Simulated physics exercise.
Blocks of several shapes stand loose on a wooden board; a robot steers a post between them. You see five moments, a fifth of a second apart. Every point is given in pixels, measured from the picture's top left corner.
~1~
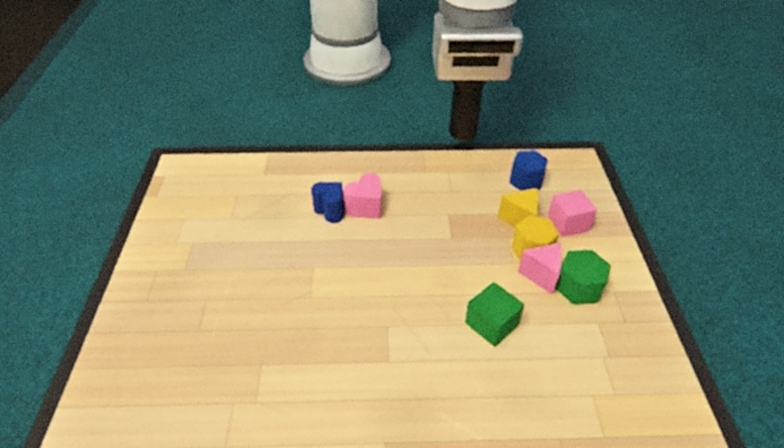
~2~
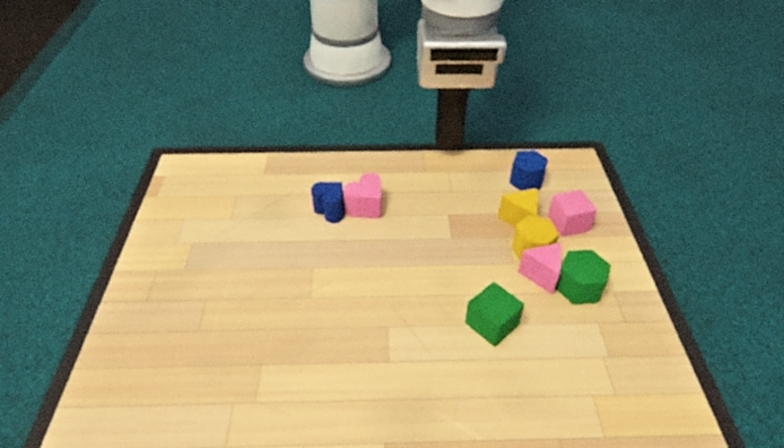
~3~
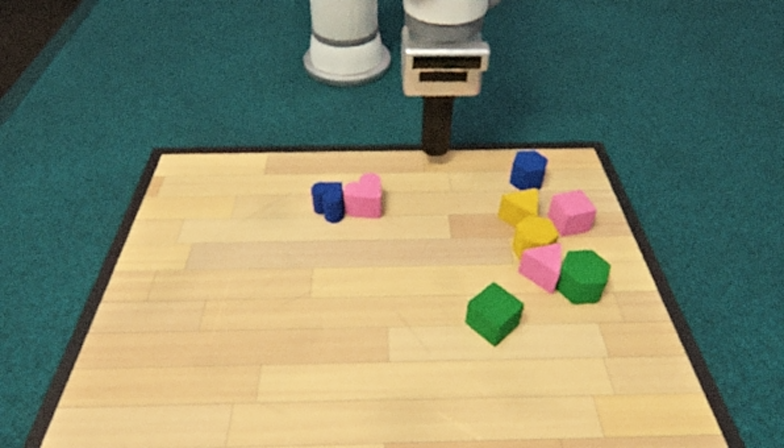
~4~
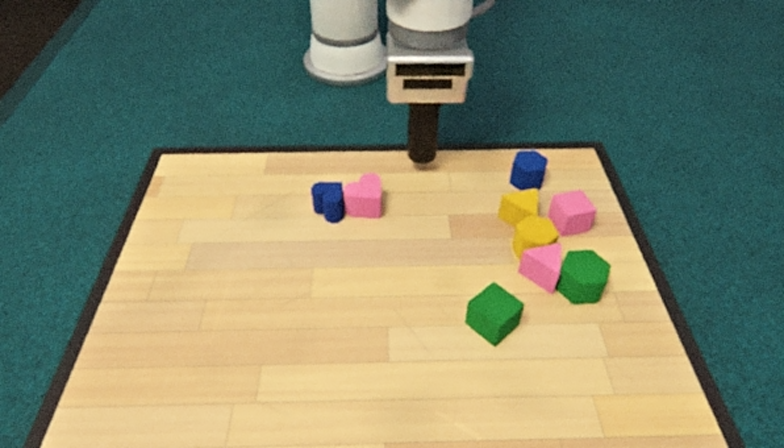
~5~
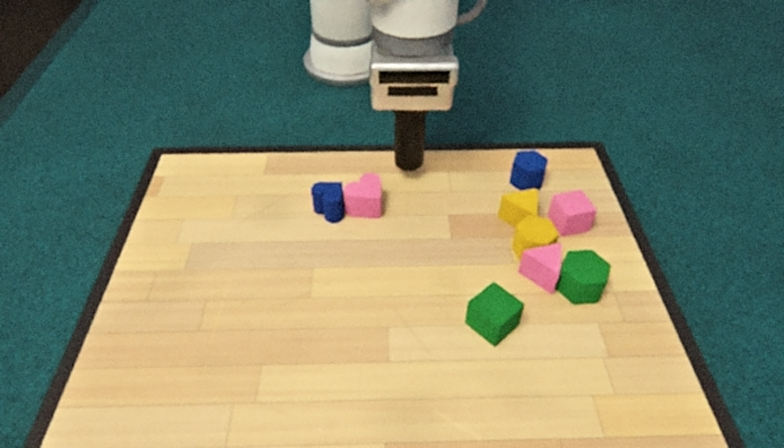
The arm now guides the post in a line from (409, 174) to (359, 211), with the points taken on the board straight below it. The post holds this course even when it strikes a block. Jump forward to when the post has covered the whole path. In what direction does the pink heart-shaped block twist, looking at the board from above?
It swings round anticlockwise.
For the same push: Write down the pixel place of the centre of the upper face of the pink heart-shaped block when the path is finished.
I predict (340, 213).
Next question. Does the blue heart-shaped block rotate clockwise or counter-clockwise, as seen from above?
Clockwise rotation.
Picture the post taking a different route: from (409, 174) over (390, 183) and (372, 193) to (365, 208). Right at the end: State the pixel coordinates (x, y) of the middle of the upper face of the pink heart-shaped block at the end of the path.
The answer is (350, 212).
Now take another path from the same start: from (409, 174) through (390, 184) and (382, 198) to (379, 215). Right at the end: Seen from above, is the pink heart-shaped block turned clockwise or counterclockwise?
From overhead, the rotation is clockwise.
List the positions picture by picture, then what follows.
In the first picture, lower end of the post (463, 134), tops of blocks, blue heart-shaped block (329, 190), pink heart-shaped block (365, 186).
In the second picture, post (449, 142), blocks as before.
In the third picture, post (435, 149), blocks as before.
In the fourth picture, post (422, 156), blocks as before.
In the fifth picture, post (409, 163), blue heart-shaped block (329, 190), pink heart-shaped block (365, 186).
What follows on the original path. Halfway along, post (384, 181); blue heart-shaped block (326, 191); pink heart-shaped block (361, 190).
At the end, post (358, 200); blue heart-shaped block (323, 192), turned 25° clockwise; pink heart-shaped block (340, 213), turned 25° anticlockwise.
